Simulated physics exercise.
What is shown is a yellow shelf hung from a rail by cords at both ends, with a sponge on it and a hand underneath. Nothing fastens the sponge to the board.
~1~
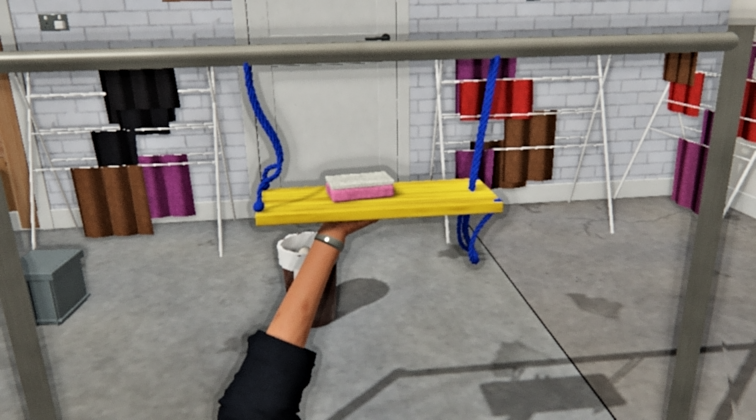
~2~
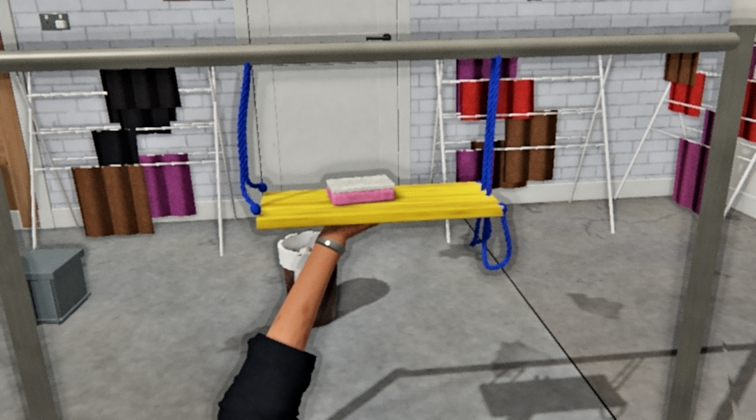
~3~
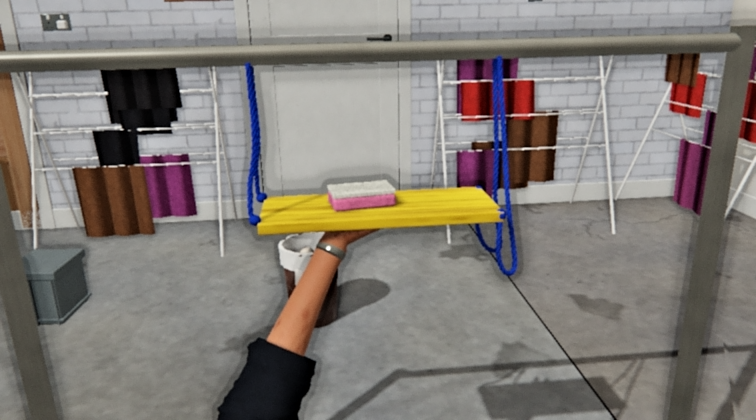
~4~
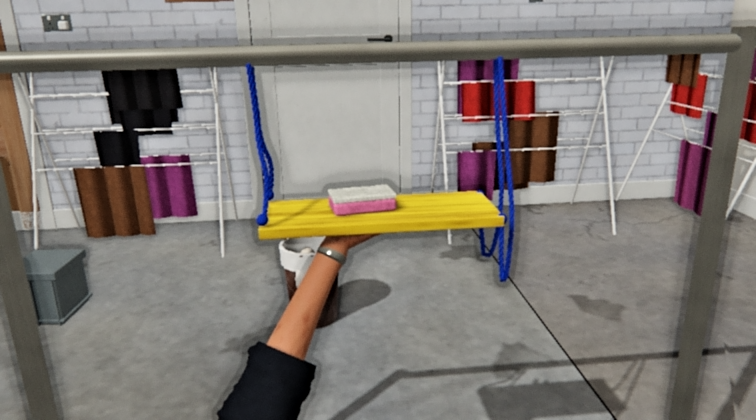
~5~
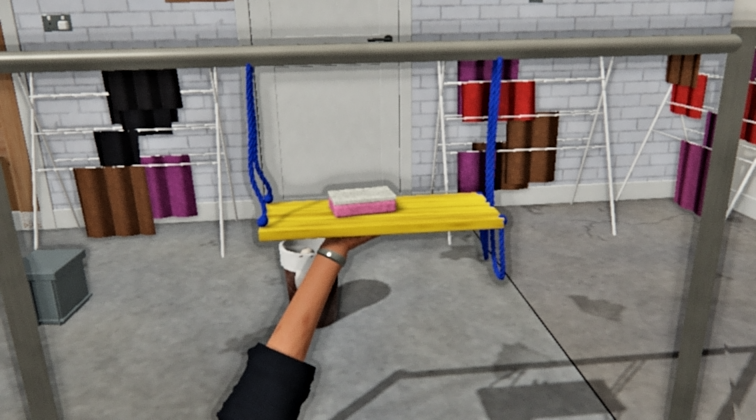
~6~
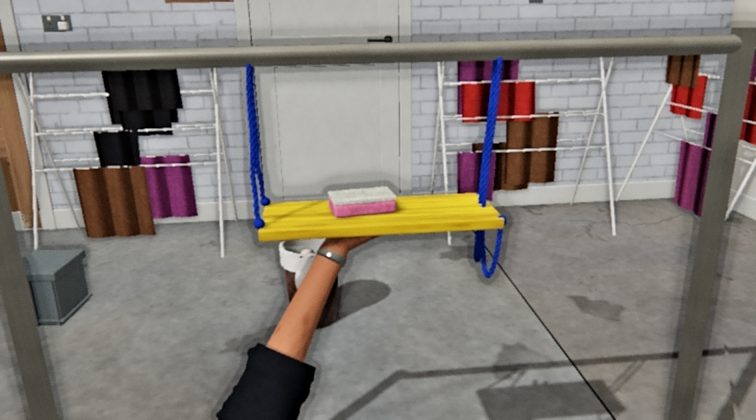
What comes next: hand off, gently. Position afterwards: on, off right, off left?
It heads off right.
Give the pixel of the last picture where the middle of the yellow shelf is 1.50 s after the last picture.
I'd put it at roughly (359, 277) in the last view.
Then, 0.44 s after the last picture, board tipped 14° down to the right; sponge sliding near (469, 243).
Then, 0.98 s after the last picture, board tipped 29° down to the right; sponge on the floor.
Then, 1.50 s after the last picture, board tipped 39° down to the right; sponge on the floor.
At rest, board tipped 38° down to the right; sponge on the floor. The sponge is shed rightwards.
